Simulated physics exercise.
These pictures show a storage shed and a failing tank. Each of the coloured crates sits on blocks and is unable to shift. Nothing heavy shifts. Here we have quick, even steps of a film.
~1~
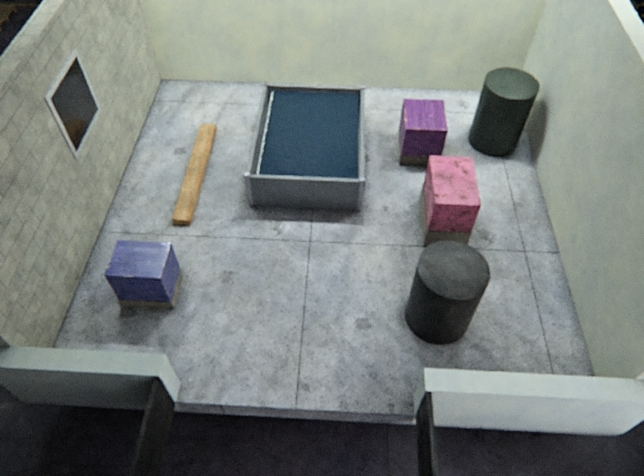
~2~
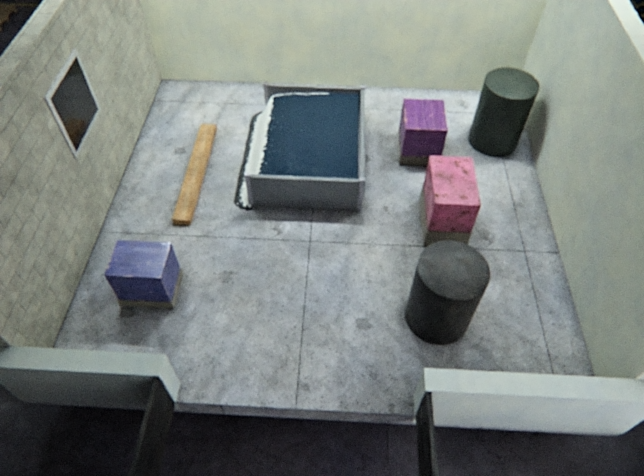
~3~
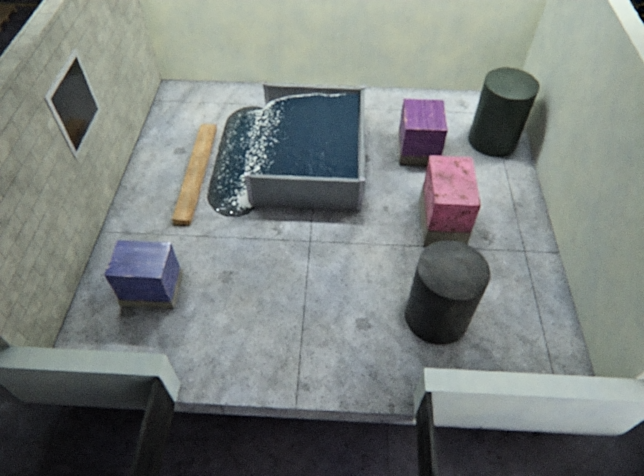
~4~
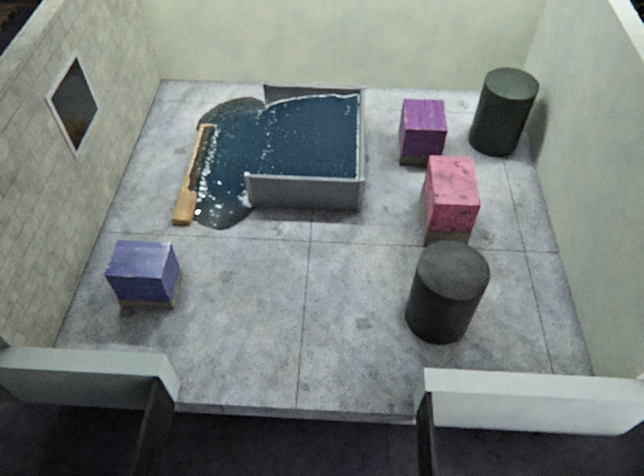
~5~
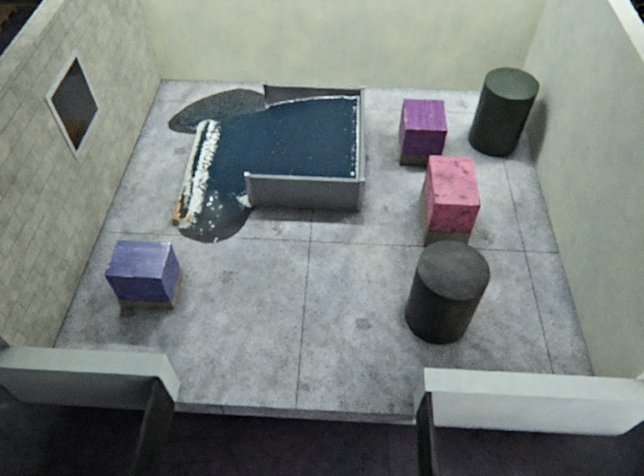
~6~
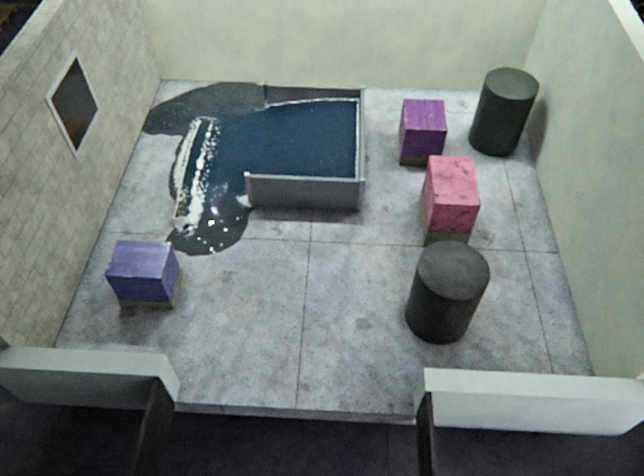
The footage shows dark water pouring from the left side of a grey tank in a walled shed, spreading across the concrete floor, reaching and washing over a wooden beam, while the coloured crates and dark cylinders stay still.
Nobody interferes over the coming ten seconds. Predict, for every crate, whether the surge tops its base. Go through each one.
In the end the blue crate will be wet, the pink crate will not even get damp, the purple crate will not even get damp.
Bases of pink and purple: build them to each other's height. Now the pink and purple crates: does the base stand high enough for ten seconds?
After the swap, pink avoids the flood while purple avoids the flood.
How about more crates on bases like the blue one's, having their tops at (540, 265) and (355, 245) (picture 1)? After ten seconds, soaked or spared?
I'd expect the first one is left untouched and the next one is left untouched.
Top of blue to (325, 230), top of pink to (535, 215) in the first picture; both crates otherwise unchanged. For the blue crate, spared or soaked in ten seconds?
Blue crate: Is not reached.
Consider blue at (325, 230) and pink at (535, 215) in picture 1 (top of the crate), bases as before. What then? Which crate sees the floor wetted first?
The blue-painted one.
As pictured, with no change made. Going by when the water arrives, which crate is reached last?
I'd say the pink one is last.
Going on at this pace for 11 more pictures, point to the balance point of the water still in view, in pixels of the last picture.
The spot I would choose is (213, 157).
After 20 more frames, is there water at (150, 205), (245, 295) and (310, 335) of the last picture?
Taking the three spots one by one, I'd call them drenched, drenched and drenched.
A moment on, water covers 25 % of the floor; the blue crate water round its plinth, the pink crate not reached, the purple crate not reached.
Next, water covers 30 % of the floor; the blue crate water round its plinth, the pink crate not reached, the purple crate not reached.
Then, water covers 50 % of the floor; the blue crate water round its plinth, the pink crate not reached, the purple crate not reached.
Later, water covers 65 % of the floor; the blue crate water round its plinth, the pink crate not reached, the purple crate water round its plinth.
In the end, water covers 90 % of the floor; the blue crate was topped, the pink crate stayed above the water, the purple crate stayed above the water.
